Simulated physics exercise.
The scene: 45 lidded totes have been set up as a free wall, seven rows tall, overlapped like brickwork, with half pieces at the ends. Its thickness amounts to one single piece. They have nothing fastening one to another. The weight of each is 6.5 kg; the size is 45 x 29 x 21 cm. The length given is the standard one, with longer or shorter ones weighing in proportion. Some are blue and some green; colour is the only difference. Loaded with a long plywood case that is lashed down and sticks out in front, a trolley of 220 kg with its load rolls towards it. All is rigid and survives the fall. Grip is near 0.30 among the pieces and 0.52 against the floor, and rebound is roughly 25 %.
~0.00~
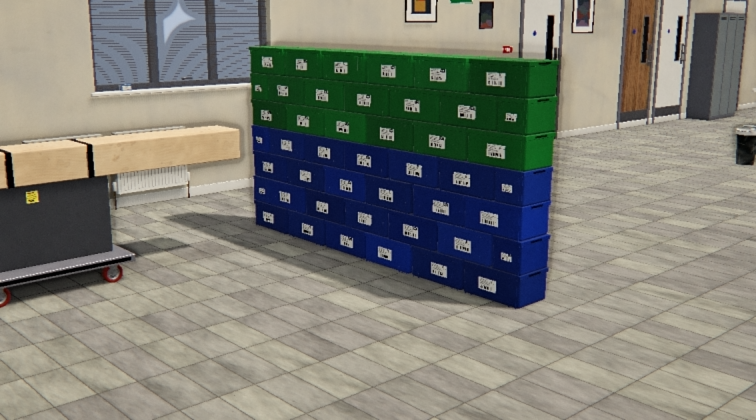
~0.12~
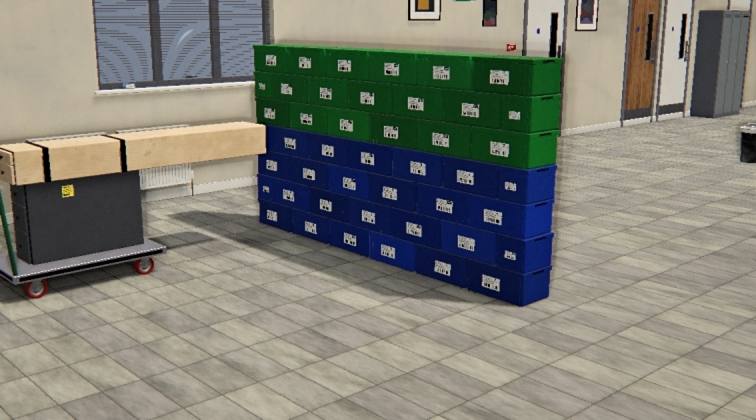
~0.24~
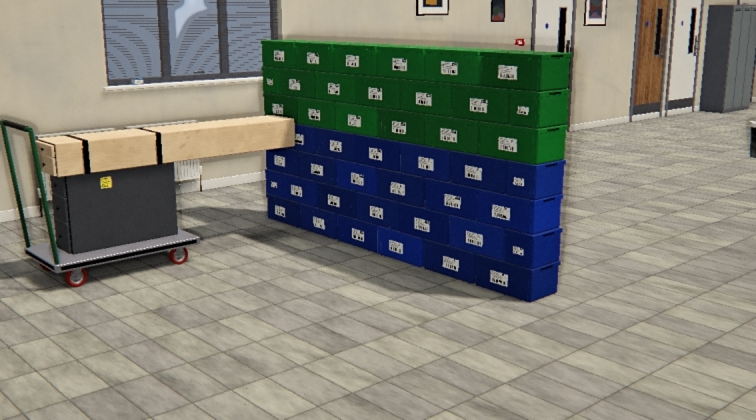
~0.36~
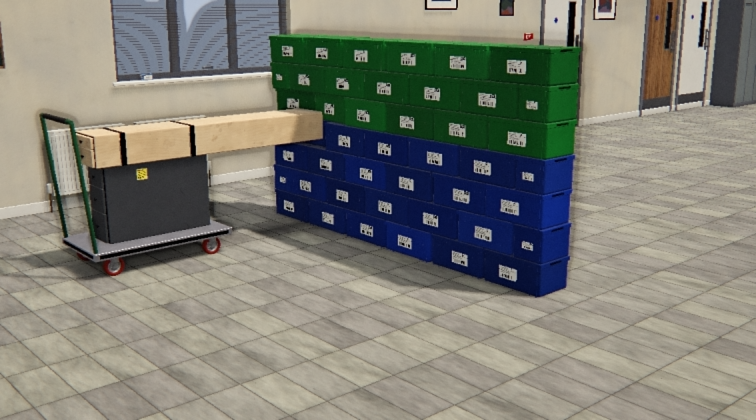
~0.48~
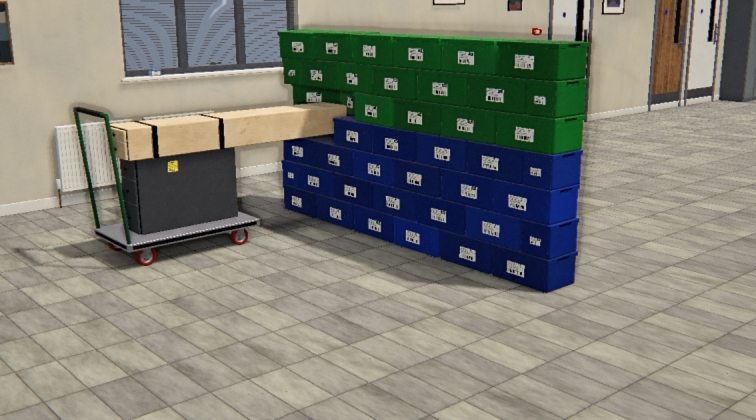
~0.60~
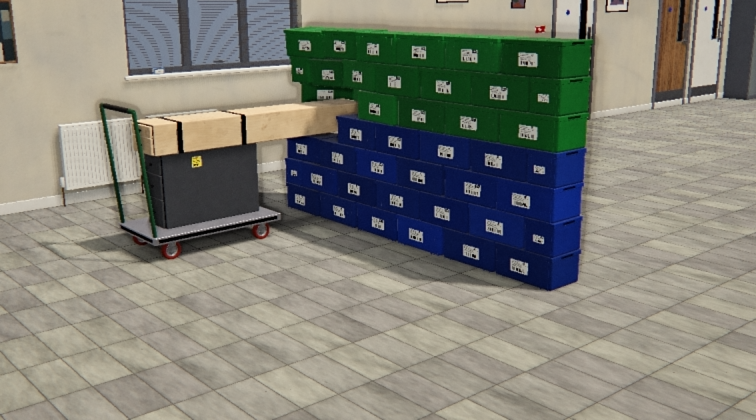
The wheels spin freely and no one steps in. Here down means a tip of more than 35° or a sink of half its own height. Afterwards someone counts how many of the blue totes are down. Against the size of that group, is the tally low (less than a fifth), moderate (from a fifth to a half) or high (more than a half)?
Low.
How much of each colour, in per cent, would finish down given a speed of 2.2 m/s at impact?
Down at the end: Blue 0 per cent, green 40 per cent.
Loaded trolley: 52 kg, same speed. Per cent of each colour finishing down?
You'd get blue at 0 and green at 40 per cent down.
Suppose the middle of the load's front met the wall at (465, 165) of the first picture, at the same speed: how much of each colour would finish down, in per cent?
For blue it's 10 per cent, for green 40 per cent.
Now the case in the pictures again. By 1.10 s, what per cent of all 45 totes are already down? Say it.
15 per cent.
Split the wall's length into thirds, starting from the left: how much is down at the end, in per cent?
Left third 50 percent, middle third 10 percent, right third 0 percent.
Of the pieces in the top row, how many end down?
Count: 3.
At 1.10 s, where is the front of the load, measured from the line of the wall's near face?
It has gone roughly 95 centimetres beyond.
By 1.10 s, load 96 cm past the wall's line, still rolling; 2 of the 26 blue totes down (7 of 45 in all colours); top blue tote unmoved.
By 1.64 s, load 1.23 m past the wall's line, still rolling; 2 of the 26 blue totes down (9 of 45 in all colours); top blue tote unmoved.
When it is over (3.1 s), load 1.24 m past the wall's line, stopped; 2 of the 26 blue totes down (10 of 45 in all colours); top blue tote unmoved; top green tote unmoved. That is 8 per cent. In pixels of the last frame, middles, top blue tote near (409, 139), top green tote near (435, 50).
